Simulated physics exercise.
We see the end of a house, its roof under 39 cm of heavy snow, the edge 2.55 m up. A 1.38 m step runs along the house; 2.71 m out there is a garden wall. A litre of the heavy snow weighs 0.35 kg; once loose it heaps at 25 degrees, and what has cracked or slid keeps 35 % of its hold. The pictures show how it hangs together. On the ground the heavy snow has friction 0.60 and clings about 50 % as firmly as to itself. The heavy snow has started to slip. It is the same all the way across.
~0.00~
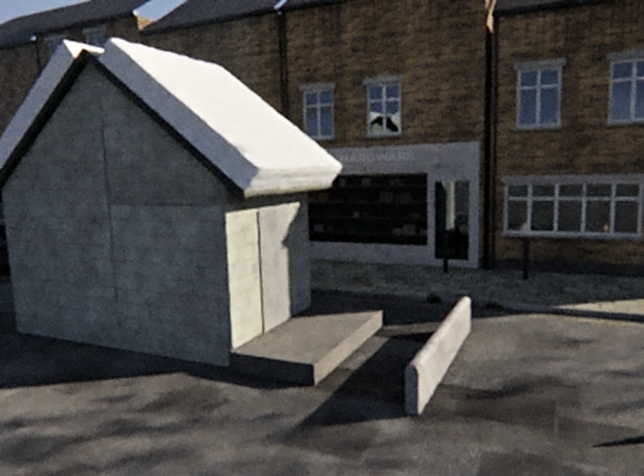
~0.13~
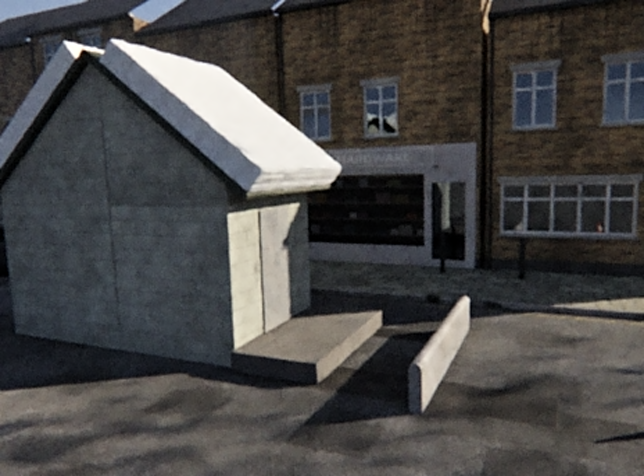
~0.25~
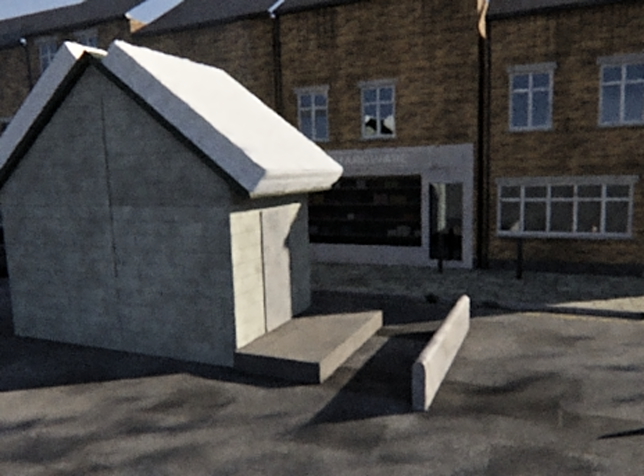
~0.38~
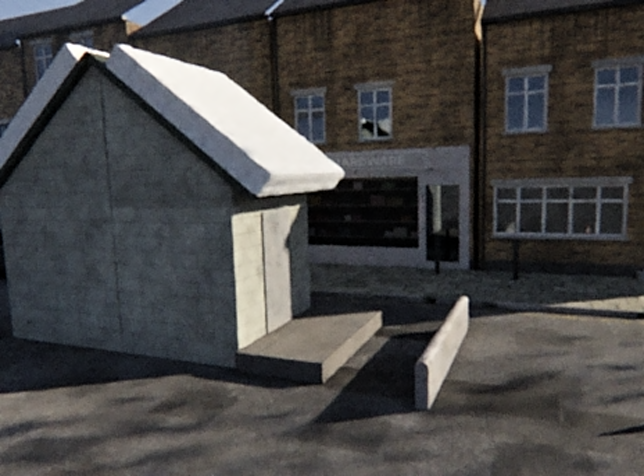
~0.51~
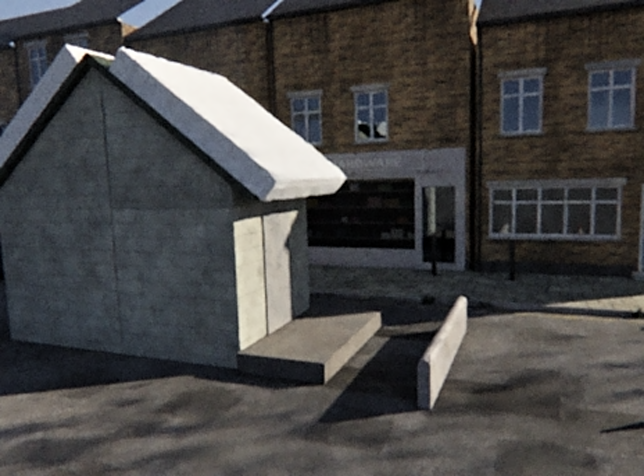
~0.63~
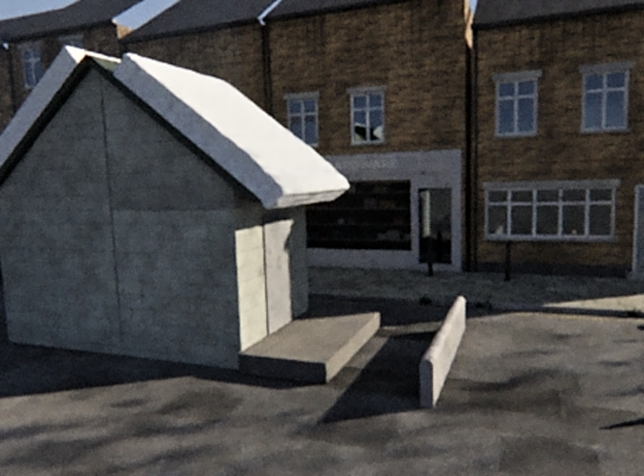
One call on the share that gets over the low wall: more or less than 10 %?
The share that gets over the low wall is less than 10 %.
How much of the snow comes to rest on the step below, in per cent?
Near 18 %.
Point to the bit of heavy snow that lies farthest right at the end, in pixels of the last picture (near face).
Around (577, 414).
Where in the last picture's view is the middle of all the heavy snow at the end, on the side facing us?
Around (363, 360).
After 1.07 s, 89 % is still on the roof and 0 % is past the low wall.
After 1.58 s, 67 % is still on the roof and 0 % is past the low wall.
After 2.09 s, 30 % is still on the roof and 0 % is past the low wall.
After 2.60 s, none is still on the roof and 0 % is past the low wall.
After 3.70 s, at the end, none is still on the roof and 3 % is past the low wall.
